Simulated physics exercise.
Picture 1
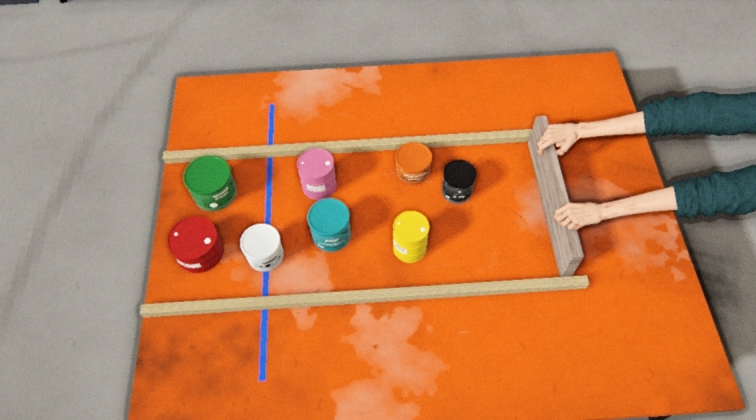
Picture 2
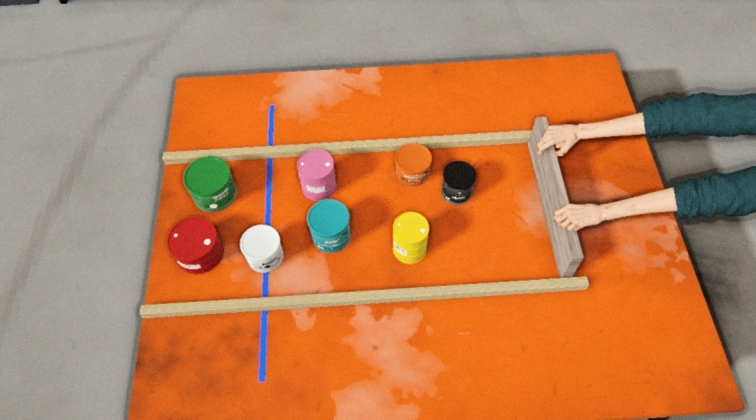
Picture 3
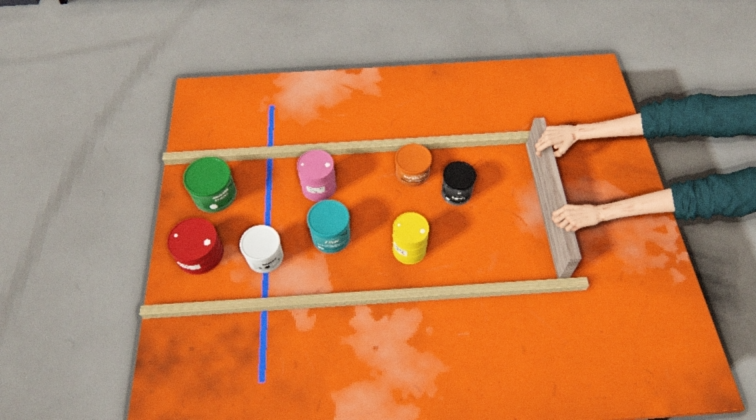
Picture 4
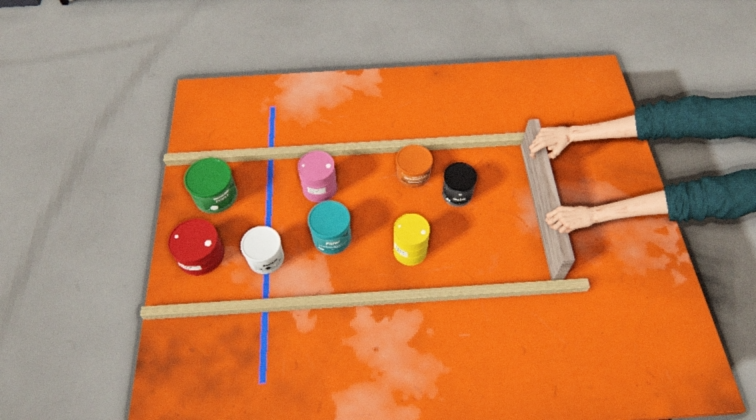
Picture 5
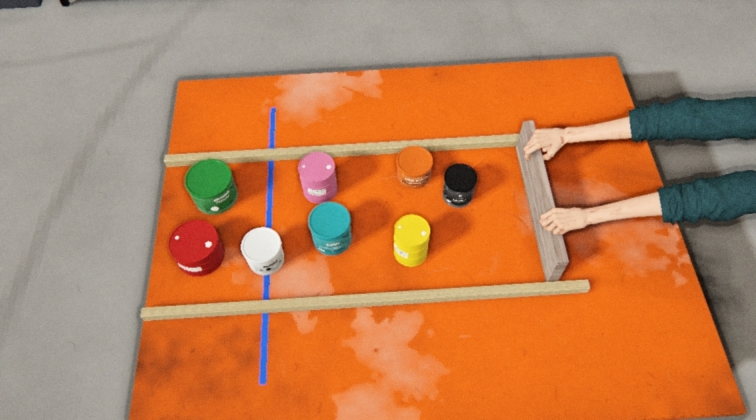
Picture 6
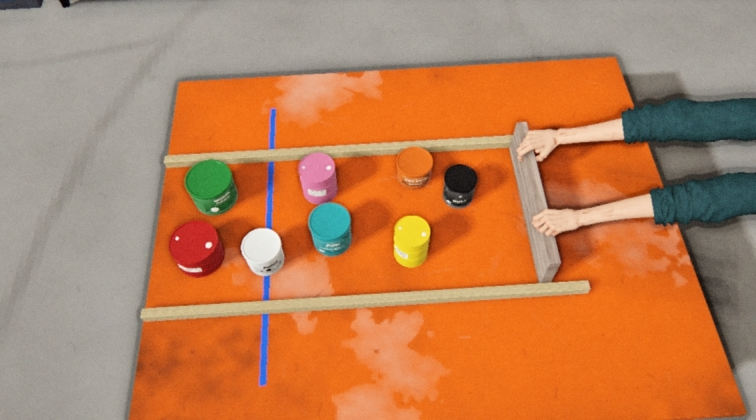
The footage shows eight colourful paint cans standing between two wooden rails on an orange surface crossed by a blue line, while two hands at the right slide a plank slightly leftward and the cans stay put.
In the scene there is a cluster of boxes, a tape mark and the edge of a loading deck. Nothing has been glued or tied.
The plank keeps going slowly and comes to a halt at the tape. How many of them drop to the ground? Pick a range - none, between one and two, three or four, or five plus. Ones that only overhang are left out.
Range: None.
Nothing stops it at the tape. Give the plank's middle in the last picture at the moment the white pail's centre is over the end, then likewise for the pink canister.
Its middle is around (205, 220) and around (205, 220).
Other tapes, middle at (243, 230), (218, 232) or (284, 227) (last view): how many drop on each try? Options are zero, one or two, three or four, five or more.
In the order of the places given: Not one; either one or two; none at all.
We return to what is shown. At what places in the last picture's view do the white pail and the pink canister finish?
In the last picture the first middle sits at (210, 276) and the other at (220, 191).
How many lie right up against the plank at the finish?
That number would be 4.
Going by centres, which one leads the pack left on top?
Foremost: The green pail.
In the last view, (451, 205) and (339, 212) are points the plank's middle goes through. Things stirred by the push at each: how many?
Tally at point one: 1; at point two: 5.
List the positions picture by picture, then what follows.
In the first picture, red canister (196, 245); green pail (211, 184); white pail (263, 248); plank (553, 194); tape (268, 224).
In the second picture, green pail (211, 185); turquoise pail (330, 227).
In the third picture, white pail (263, 250); plank (551, 196).
In the fourth picture, red canister (197, 247); orange pail (414, 167).
In the fifth picture, green pail (212, 187); black pail (459, 186).
In the sixth picture, red canister (197, 249); green pail (212, 188); white pail (264, 253); plank (533, 200); tape (269, 228).
Early on, none off yet; red canister at rest near (197, 249); green pail at rest near (212, 188); white pail at rest near (264, 253).
A while later, none off yet; red canister at rest near (197, 249); green pail at rest near (212, 188); white pail travelled a little near (257, 257).
Finally, the number that fall off is zero.
